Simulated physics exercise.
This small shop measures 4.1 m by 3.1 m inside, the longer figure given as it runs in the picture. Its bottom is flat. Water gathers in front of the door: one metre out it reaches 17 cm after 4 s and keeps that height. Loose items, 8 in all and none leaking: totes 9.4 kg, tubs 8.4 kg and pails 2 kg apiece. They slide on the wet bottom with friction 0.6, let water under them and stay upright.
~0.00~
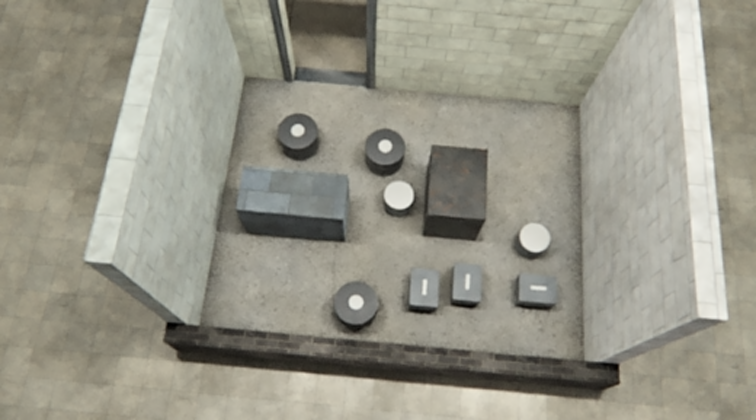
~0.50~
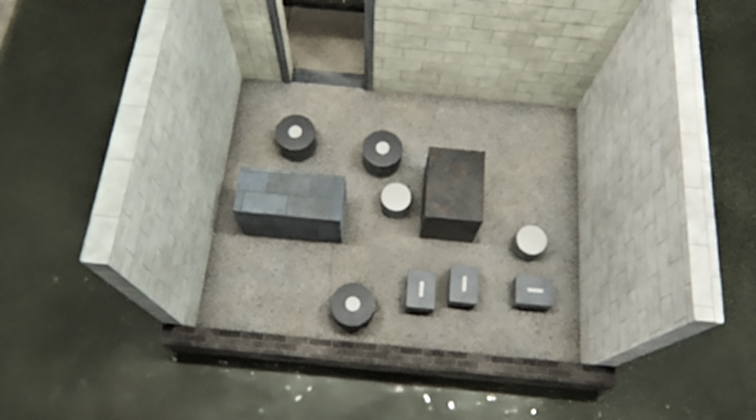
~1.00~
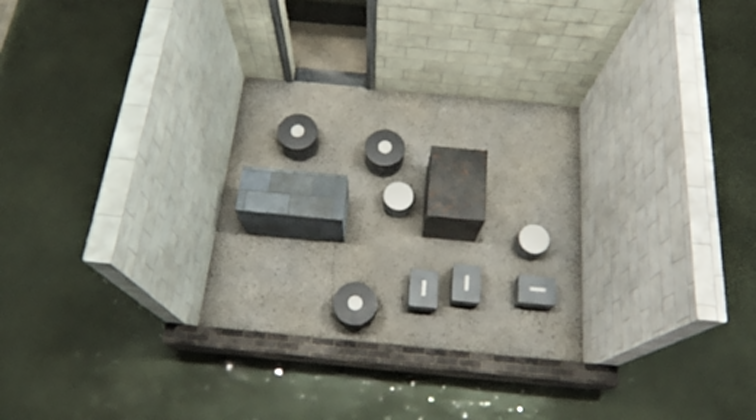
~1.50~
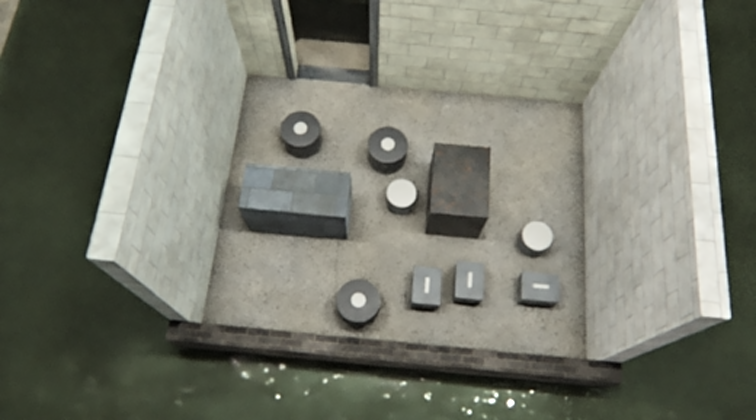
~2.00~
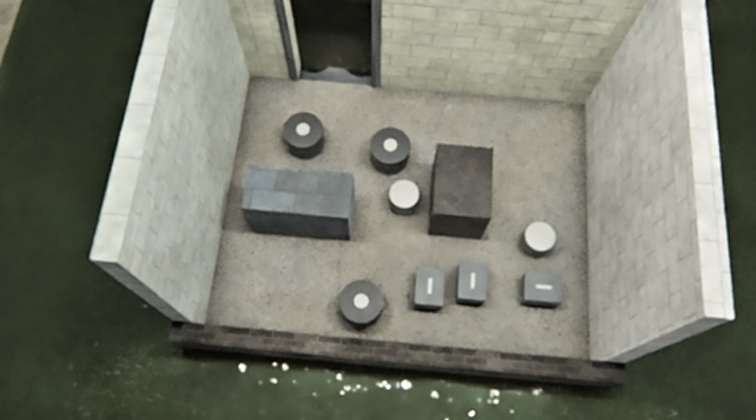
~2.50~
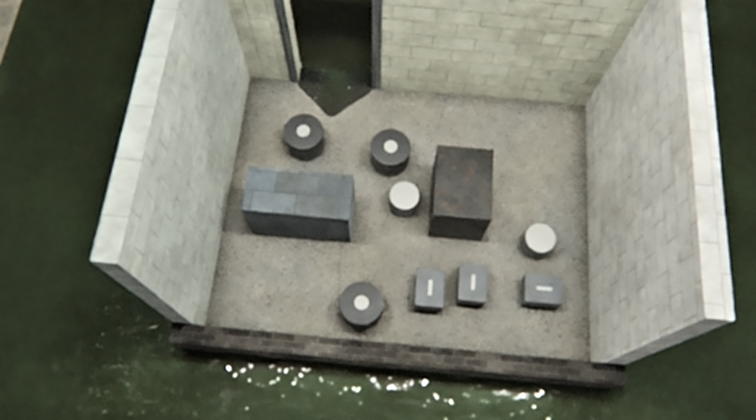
Dark green water surrounded a small walled room seen from above, then a little of it crept in through the doorway at the back, while the tubs, pails and blocks on the floor stayed put.
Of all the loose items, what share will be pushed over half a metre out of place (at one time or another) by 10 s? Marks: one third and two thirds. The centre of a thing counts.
It is one to two thirds.
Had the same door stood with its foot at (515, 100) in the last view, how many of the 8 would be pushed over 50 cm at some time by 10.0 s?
In that case 4 of them.
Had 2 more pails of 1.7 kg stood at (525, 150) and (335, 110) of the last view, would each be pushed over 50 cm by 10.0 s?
In turn: Under, over.
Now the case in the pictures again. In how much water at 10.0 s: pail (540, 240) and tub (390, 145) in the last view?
About 3 and 3 cm.
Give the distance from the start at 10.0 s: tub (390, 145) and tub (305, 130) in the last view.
In that order: 80 cm, 80 cm.
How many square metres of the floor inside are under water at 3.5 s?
About 1.5 m2.
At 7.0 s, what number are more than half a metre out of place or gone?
By then 2.
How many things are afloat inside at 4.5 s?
0 of them.
After 3.5 s 0 of 8 are over 50 cm from their spots; 0 afloat.
After 4.5 s 0 of 8 are over 50 cm from their spots; 0 afloat.
After 7.0 s 2 of 8 are over 50 cm from their spots; 2 afloat.
After 10.0 s 4 of 8 are over 50 cm from their spots, and 4 have been at some point; 3 afloat.
